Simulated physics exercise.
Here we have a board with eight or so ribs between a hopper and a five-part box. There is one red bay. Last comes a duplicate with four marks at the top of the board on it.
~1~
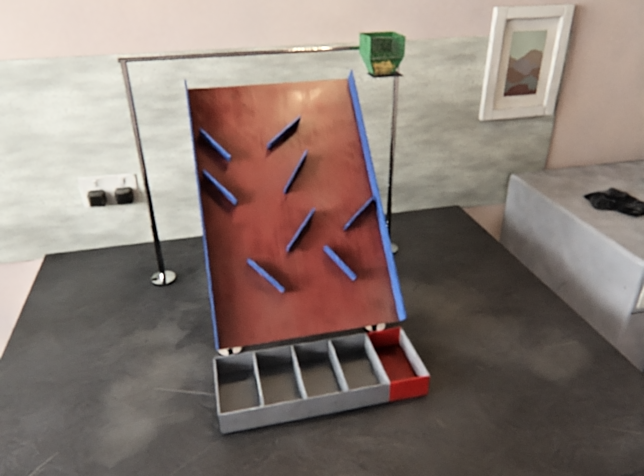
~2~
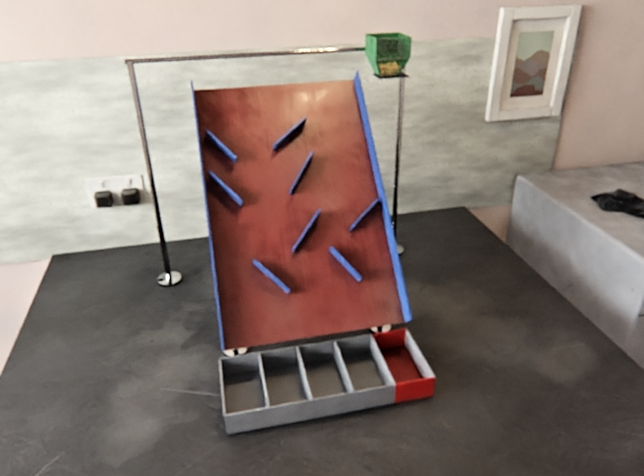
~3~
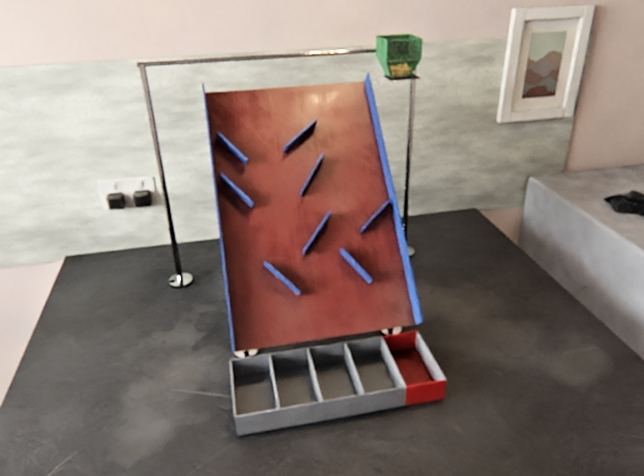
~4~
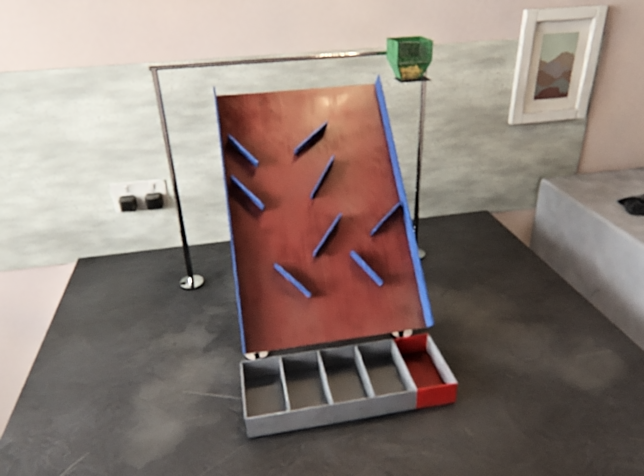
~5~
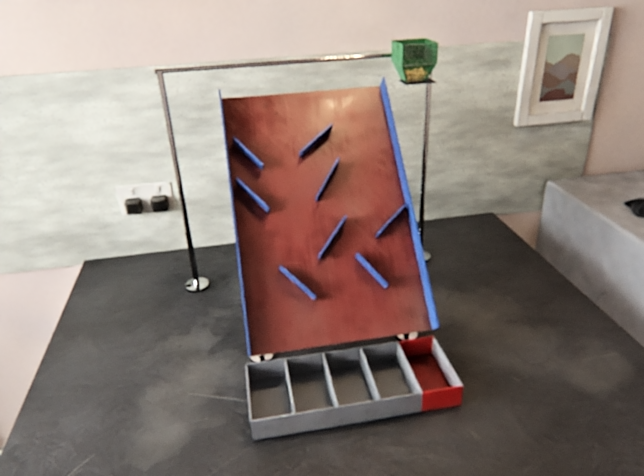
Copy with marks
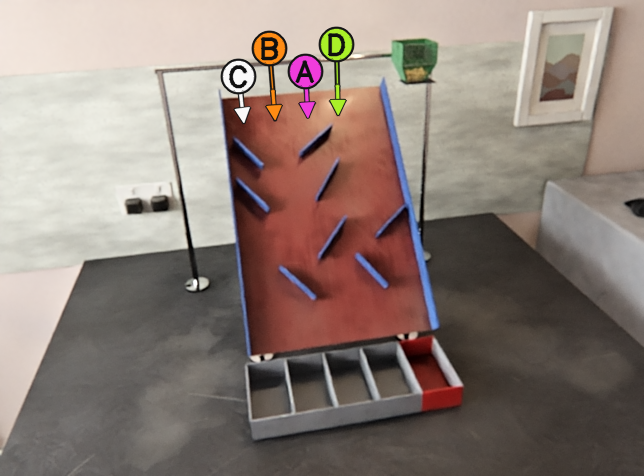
In a room with pale pink and grey walls, a dark tabletop is seen from the front and slightly above. A tilted reddish-brown board with blue side rails and slanted blue ribs stands before a metal frame, a green hopper at its upper right and a grey five-part box below with its rightmost bay red. The view shifts slightly, sliding everything rightward, while the objects themselves stay still.
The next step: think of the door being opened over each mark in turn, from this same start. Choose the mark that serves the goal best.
It is D.
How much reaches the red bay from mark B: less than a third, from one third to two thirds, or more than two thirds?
Less than a third.
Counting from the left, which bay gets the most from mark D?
It is the fifth one.
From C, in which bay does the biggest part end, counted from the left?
The third from the left.
On the marked copy, mark A meets the board at (307, 112); mark B meets the board at (274, 114); mark C meets the board at (243, 117); mark D meets the board at (338, 109).
If A is chosen, just a few in the red bay, almost all in other bays, just a few outside the box.
If B is chosen, just a few in the red bay, almost all in other bays, about a tenth outside the box.
If C is chosen, not one piece in the red bay, almost all in other bays, just a few outside the box.
If D is chosen, roughly two thirds in the red bay, roughly a third in other bays.
